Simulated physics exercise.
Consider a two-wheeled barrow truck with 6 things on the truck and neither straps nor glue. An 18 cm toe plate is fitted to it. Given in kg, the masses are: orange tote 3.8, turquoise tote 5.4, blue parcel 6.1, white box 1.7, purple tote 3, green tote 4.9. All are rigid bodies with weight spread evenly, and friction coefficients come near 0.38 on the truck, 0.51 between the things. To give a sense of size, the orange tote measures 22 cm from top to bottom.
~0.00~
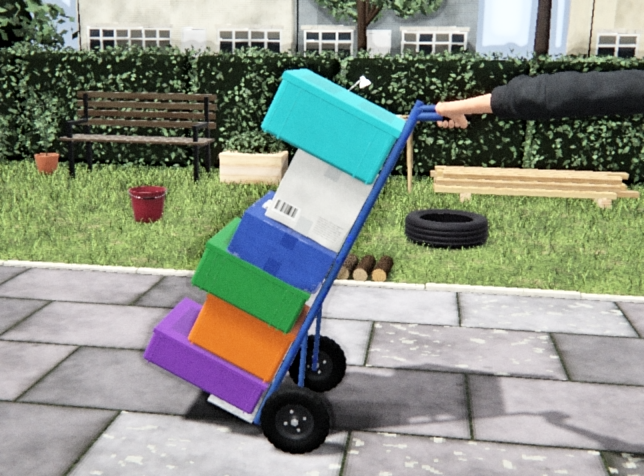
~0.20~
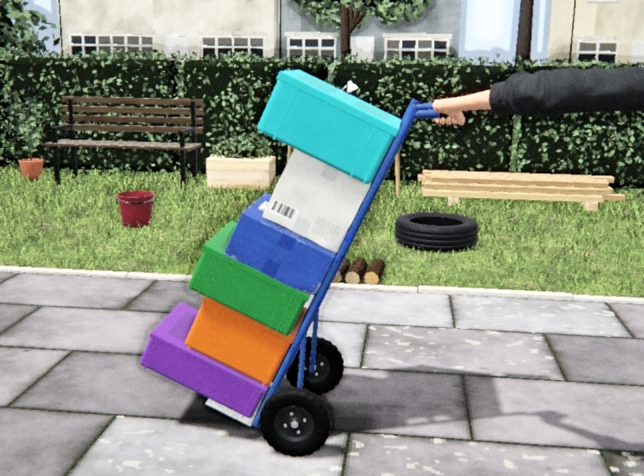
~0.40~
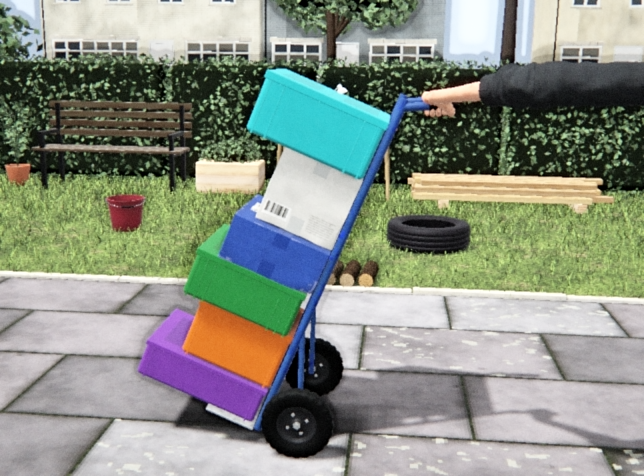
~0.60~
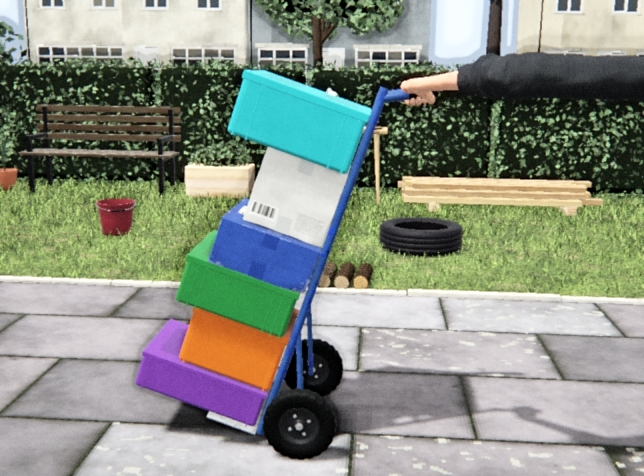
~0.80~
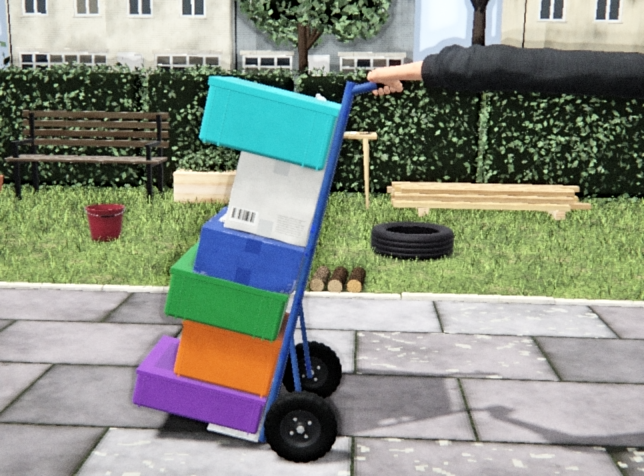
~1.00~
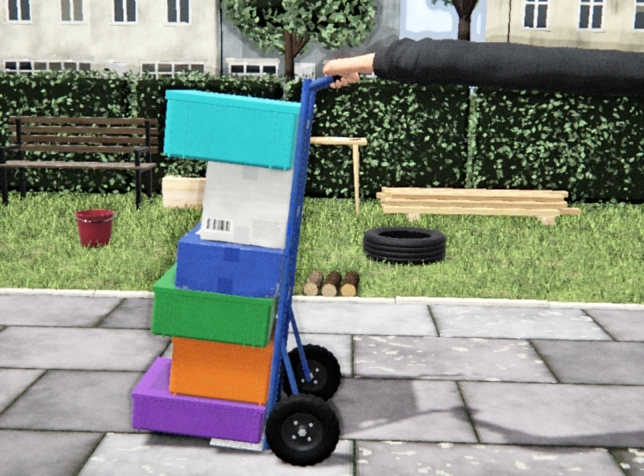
A blue hand truck stacked with six boxes stands on grey paving, seen from the side, with grass, a bench, a red bucket, a tyre and a hedge behind. From bottom to top sit purple, orange, green, blue, white and turquoise boxes. A dark-sleeved arm at right pushes the handle leftward, swinging the leaning stack nearly upright, while the view drifts slightly right.
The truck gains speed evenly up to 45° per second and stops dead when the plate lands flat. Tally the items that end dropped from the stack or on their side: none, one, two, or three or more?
A pair tip or drop.
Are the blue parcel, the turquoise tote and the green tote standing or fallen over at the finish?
Final state - blue parcel: Remains on its base; turquoise tote: Goes over; green tote: Remains on its base.
After 1.40 s, truck upright; turquoise tote tipped 17° from how it sat near (163, 135); orange tote tipped 6° from how it sat near (219, 360); white box tipped 17° from how it sat.
After 1.80 s, truck upright; turquoise tote now dropped from the stack; white box on its side.
After 2.10 s, truck upright; white box now dropped from the stack; orange tote tipped 3° from how it sat near (220, 362); blue parcel tipped 3° from how it sat.
At rest (2.9 s), dropped from the stack, turquoise tote and white box; the other 4 in place, give or take 10 cm. In the last view, orange tote near (220, 363).
